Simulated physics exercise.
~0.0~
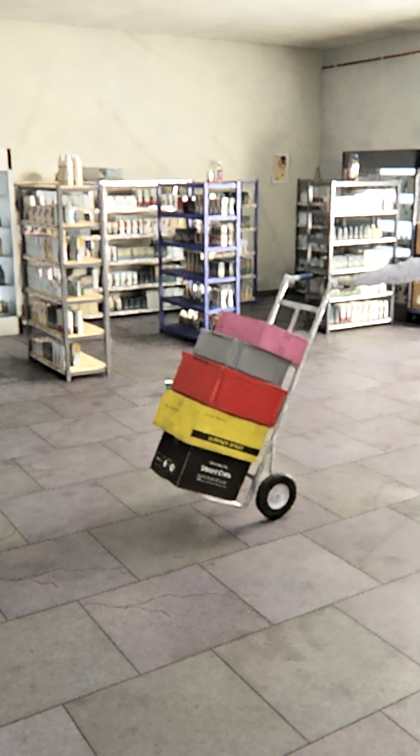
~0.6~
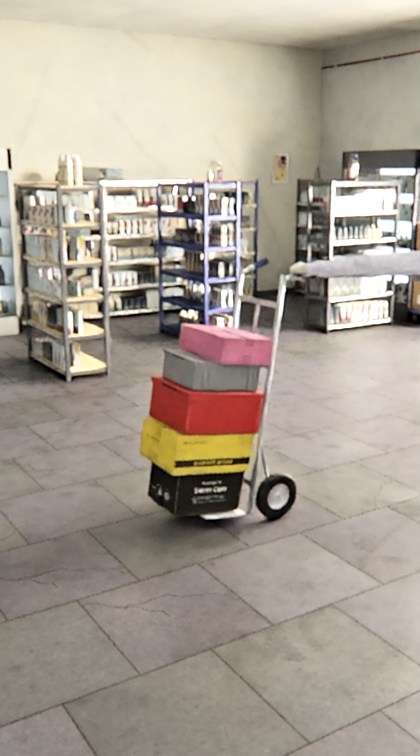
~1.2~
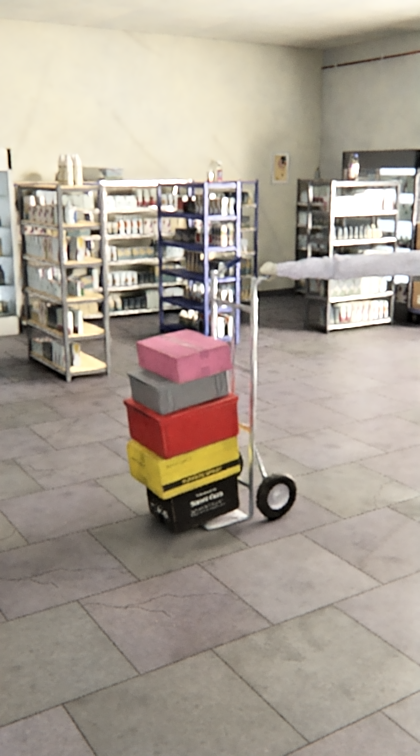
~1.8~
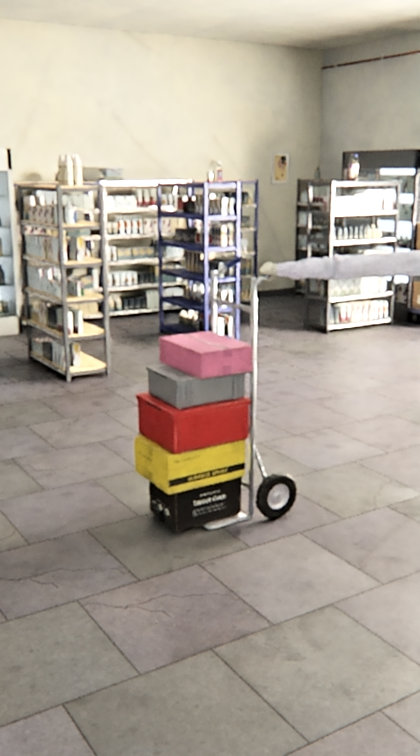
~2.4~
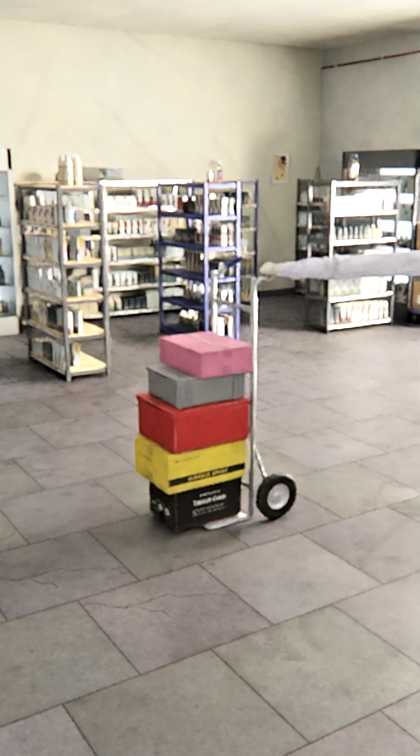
An arm swings a leaning hand truck upright, and its five stacked boxes stay on.
